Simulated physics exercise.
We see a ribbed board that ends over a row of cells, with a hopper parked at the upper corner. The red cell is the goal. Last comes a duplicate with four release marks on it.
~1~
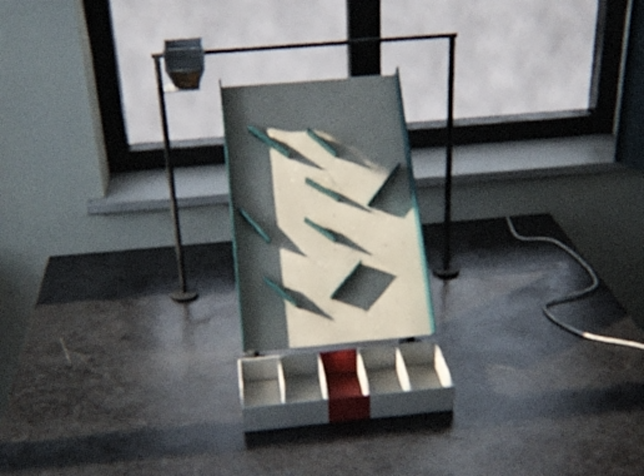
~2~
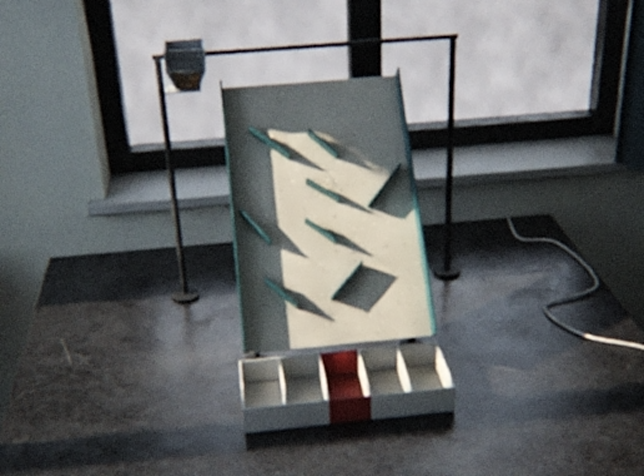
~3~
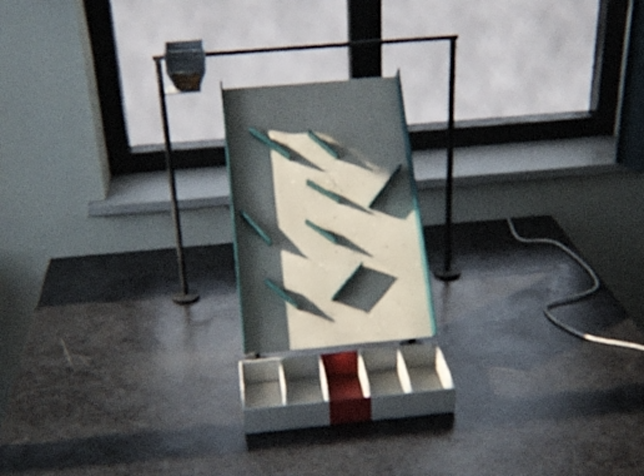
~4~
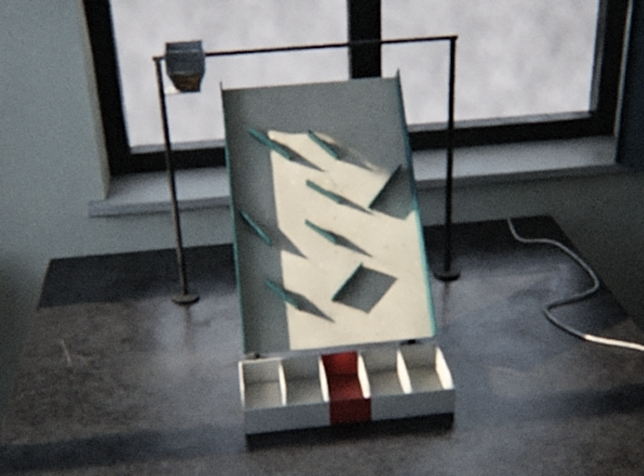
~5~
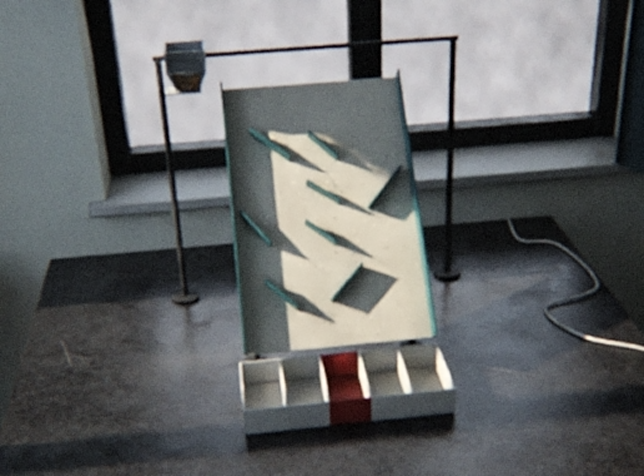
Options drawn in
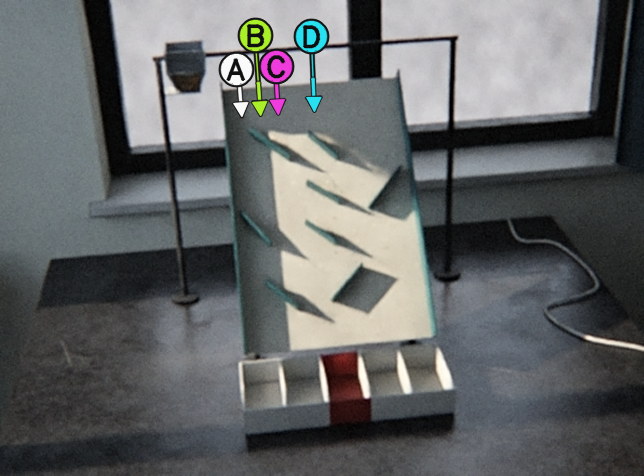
A tilted pale board with angled ribs standing motionless above a row of cells, one red, on a dark tabletop by a window.
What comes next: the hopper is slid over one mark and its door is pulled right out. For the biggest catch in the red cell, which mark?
Take A.
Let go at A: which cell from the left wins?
The third.
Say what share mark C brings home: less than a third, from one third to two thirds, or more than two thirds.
Less than a third.
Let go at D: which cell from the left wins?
The second.
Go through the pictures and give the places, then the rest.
Hopper at (187, 79), roasted chickpeas, door shut, in the first picture.
Ribs (250, 127) to (290, 154), (308, 129) to (338, 153), (307, 178) to (340, 198), in the second picture.
Ribs (370, 204) to (401, 164), (240, 209) to (271, 242), (306, 219) to (337, 240), in the third picture.
Ribs (265, 279) to (297, 306), (332, 298) to (363, 262), in the fourth picture.
Red cell at (351, 409), number 3 of 5 from the left, in the fifth picture.
On the marked copy, mark A meets the board at (241, 111); mark B meets the board at (260, 110); mark C meets the board at (278, 109); mark D meets the board at (314, 106).
If A is chosen, about half in the red cell, about a third in other cells, a stray few held on the board, a small part outside the box.
If B is chosen, a small part in the red cell, most in other cells, a small part outside the box.
If C is chosen, a small part in the red cell, most in other cells, a small part outside the box.
If D is chosen, a small part in the red cell, nearly all in other cells, a stray few outside the box.
